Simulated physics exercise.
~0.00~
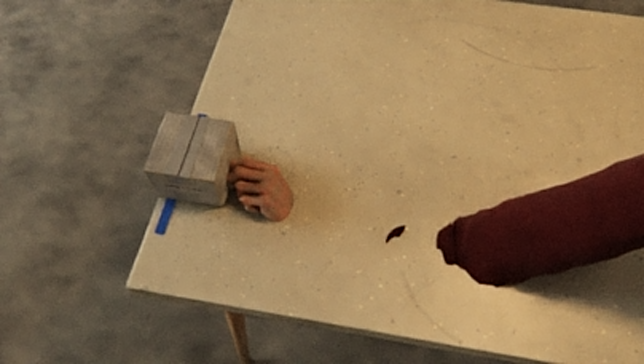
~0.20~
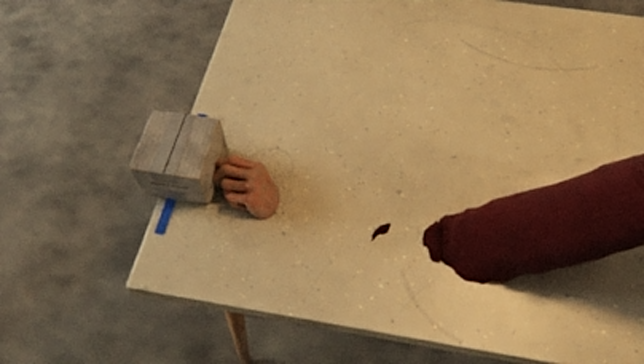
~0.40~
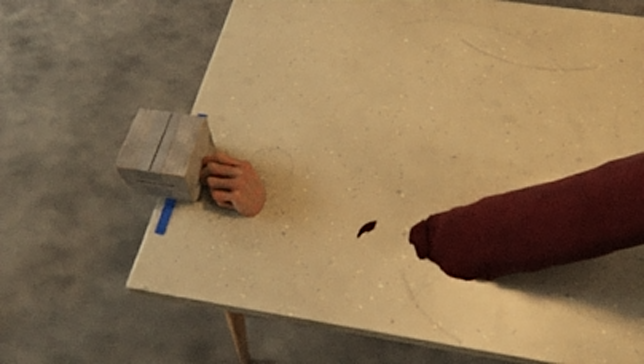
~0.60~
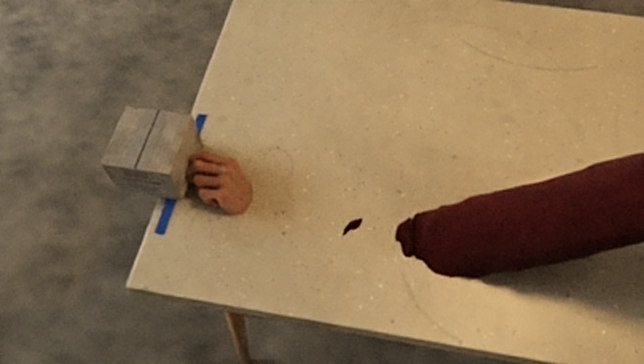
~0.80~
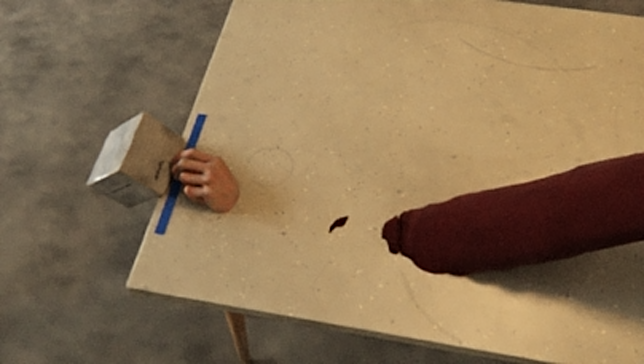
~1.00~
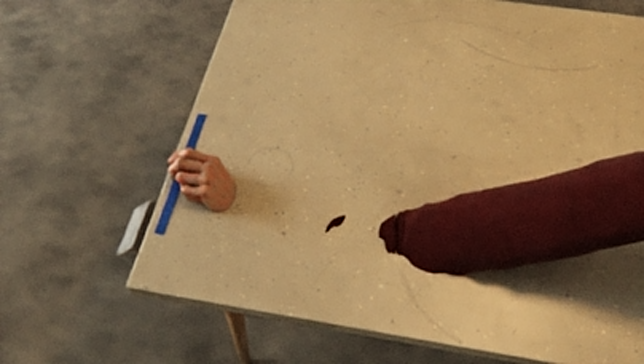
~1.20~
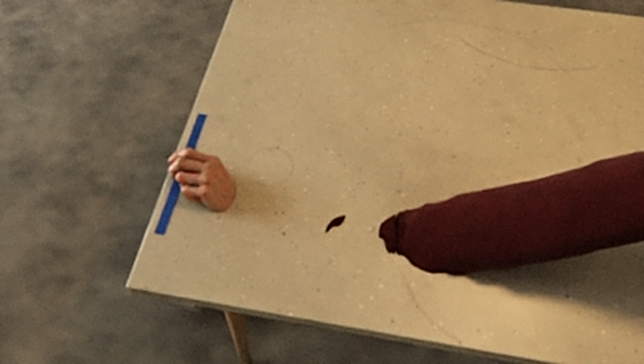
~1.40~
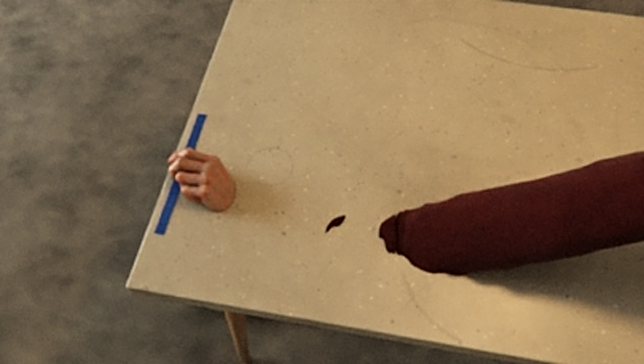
On a pale tabletop, a hand at the end of a dark red sleeve pushed a grey-white box left across a strip of blue tape until it tipped over the edge and fell out of sight, leaving the hand resting at the tape.
